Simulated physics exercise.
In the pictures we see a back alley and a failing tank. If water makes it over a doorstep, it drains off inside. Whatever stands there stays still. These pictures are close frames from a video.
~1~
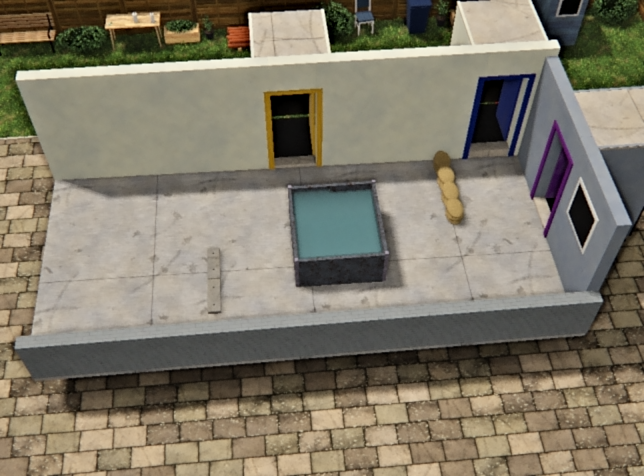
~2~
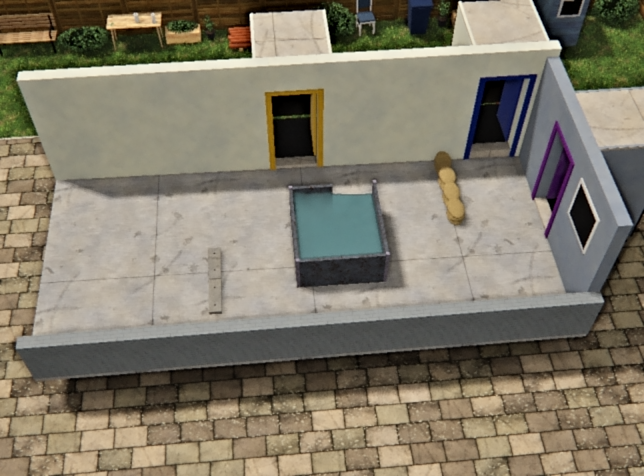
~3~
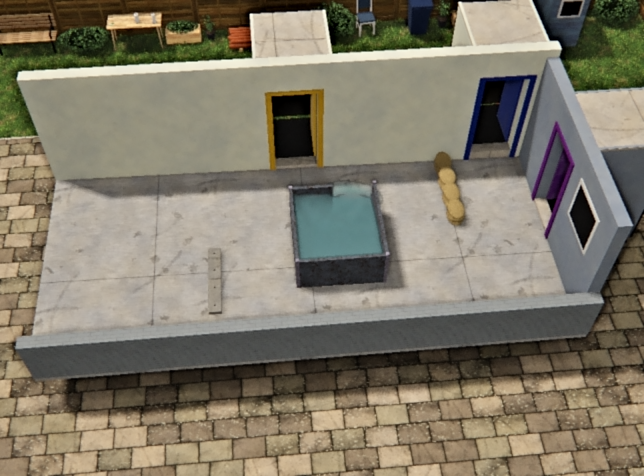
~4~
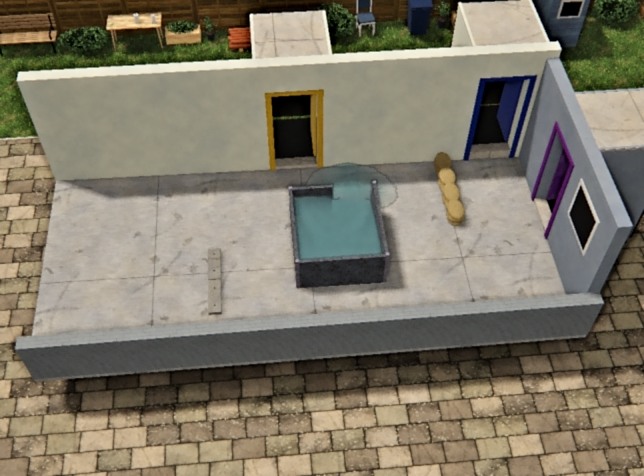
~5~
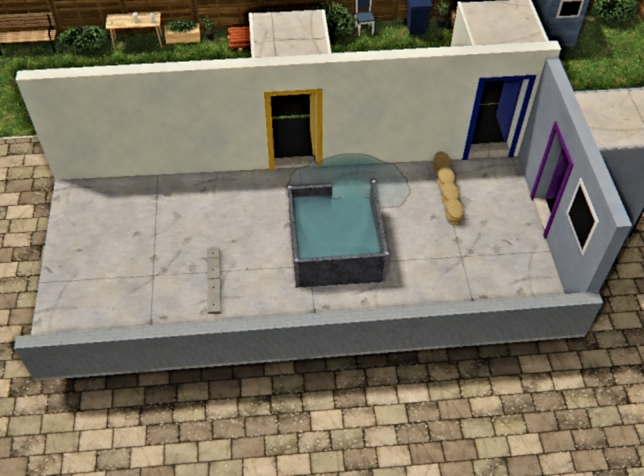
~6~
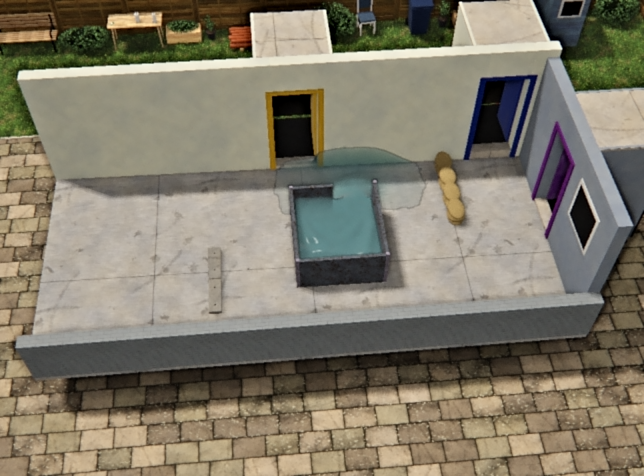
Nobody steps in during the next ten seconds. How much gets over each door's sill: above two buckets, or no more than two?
The yellow door is going to be swamped, the blue door is going to stay within two buckets, the purple door is going to stay within two buckets.
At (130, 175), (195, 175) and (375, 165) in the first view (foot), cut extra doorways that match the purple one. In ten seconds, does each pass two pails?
Doors one to three: Does not reach it / does not reach it / beats it.
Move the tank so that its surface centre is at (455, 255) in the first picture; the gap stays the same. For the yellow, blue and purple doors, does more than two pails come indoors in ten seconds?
I'd say yellow door misses the threshold, blue door crosses the threshold, and purple door crosses the threshold.
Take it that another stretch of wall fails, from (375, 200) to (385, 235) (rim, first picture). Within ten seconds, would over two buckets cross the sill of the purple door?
I reckon purple door overshoots.
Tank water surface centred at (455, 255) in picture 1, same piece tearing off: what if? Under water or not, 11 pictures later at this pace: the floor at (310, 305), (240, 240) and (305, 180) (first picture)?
Taking them in the order asked: Spared, then spared, then inundated.
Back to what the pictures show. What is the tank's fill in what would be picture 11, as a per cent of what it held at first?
Roughly 64 percent.
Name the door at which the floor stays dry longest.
That would be the purple door.
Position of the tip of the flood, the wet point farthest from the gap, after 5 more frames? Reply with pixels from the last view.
Point: (207, 173) in the last picture's pixels.
A moment on, water covers 10 % of the floor; the yellow door under two buckets in, the blue door not reached, the purple door not reached.
Next, water covers 35 % of the floor; the yellow door over two buckets in, the blue door wet at the sill, nothing in, the purple door not reached.
Then, water covers 55 % of the floor; the yellow door over two buckets in, the blue door wet at the sill, nothing in, the purple door wet at the sill, nothing in.
Later, water covers 80 % of the floor; the yellow door over two buckets in, the blue door wet at the sill, nothing in, the purple door wet at the sill, nothing in.
In the end, water covers 90 % of the floor; the yellow door over two buckets in, the blue door wet at the sill, nothing in, the purple door wet at the sill, nothing in.
